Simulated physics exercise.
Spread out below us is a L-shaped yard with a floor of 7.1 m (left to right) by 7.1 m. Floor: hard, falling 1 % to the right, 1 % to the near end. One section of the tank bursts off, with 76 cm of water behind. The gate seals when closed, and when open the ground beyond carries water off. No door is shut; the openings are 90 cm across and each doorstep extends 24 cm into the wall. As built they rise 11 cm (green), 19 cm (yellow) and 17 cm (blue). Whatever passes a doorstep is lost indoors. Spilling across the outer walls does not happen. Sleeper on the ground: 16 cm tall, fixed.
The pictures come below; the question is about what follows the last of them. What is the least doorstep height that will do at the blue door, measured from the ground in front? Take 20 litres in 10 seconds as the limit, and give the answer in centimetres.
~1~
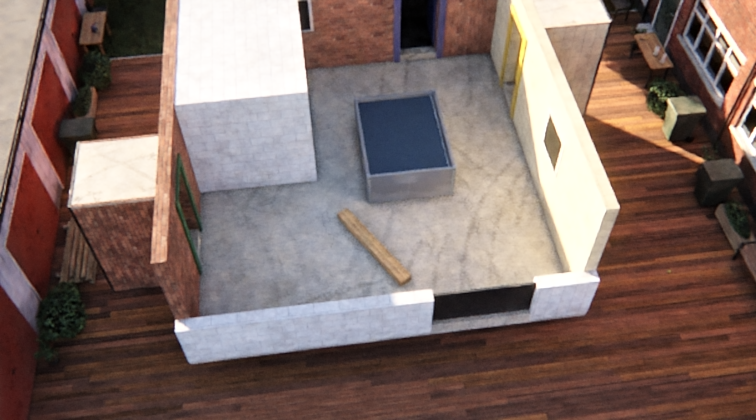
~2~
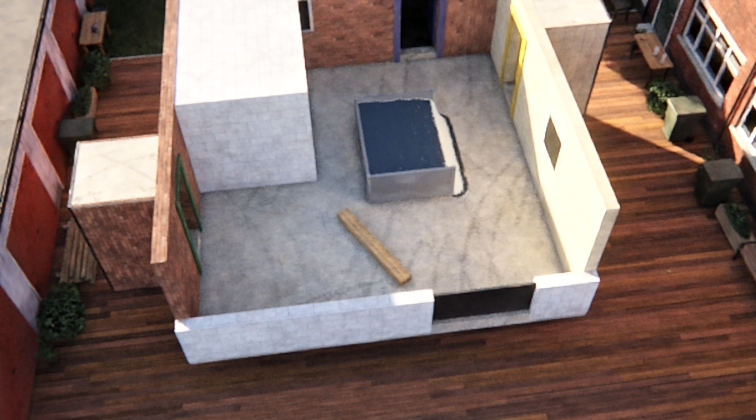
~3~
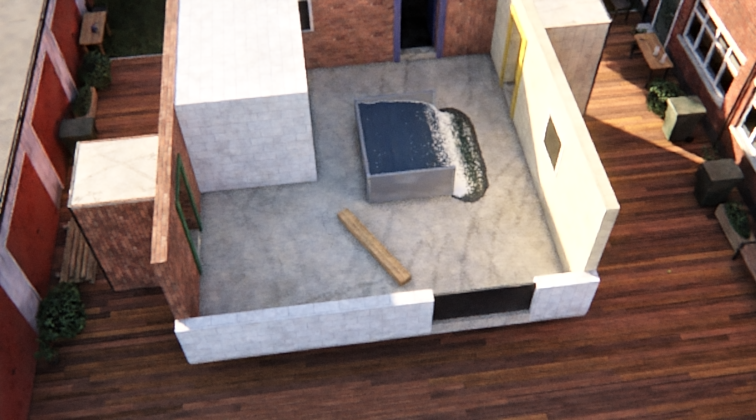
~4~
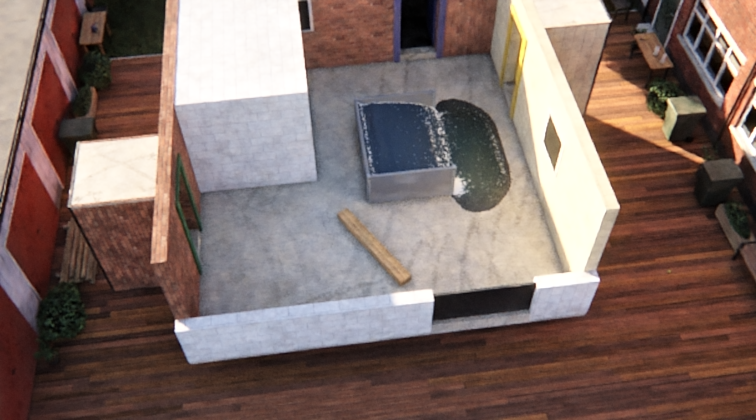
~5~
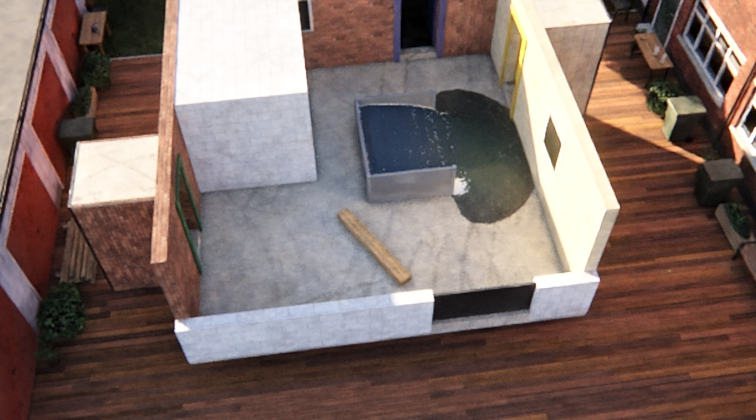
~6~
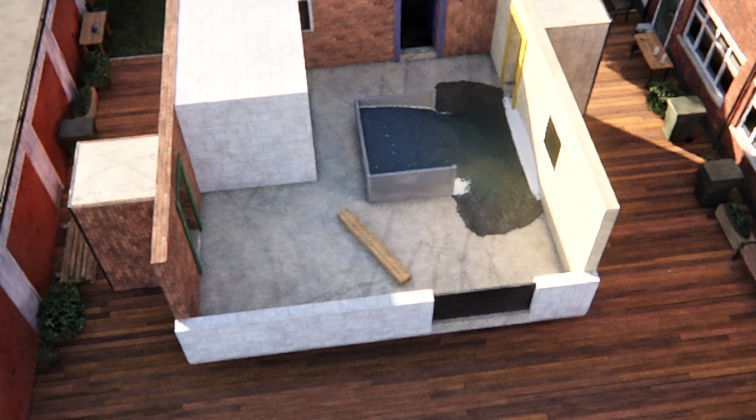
The least height is some 10 cm.
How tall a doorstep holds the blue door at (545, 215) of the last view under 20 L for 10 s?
Close to 20 cm at the least.
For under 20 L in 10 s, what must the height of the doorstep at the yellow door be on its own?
Yellow would need about 27 cm on its own.
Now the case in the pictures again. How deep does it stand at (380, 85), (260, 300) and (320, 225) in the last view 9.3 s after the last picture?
In that order: 6, 10 and 5 cm.
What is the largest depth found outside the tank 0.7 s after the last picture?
I'd estimate roughly 54 cm.
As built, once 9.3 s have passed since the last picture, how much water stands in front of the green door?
A ruler would read roughly 7.0 cm.
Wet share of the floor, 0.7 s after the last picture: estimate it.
I'd say near 20 percent is wet.
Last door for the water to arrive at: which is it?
The green door.
Then, 0.7 s after the last picture water covers 20 % of the floor, deepest (54 cm) near (521, 152); it has not reached the blue door.
Then, 2.3 s after the last picture water covers 45 % of the floor, deepest (36 cm) near (570, 297); 16 cm at the blue door, 0 litres in over its 17 cm doorstep.
Then, 9.3 s after the last picture water covers 95 % of the floor, deepest (17 cm) near (505, 305); 6 cm at the blue door, 1 litre in over its 17 cm doorstep.
At the blue door as built, the water peaked near 16 cm, 2.5 s after the last picture.
Run again over the same 10 s with other heights there, 25 litres in over 9 cm, 8 litres over 12.5 cm. The limit of 20 litres is kept from about 10 cm up.
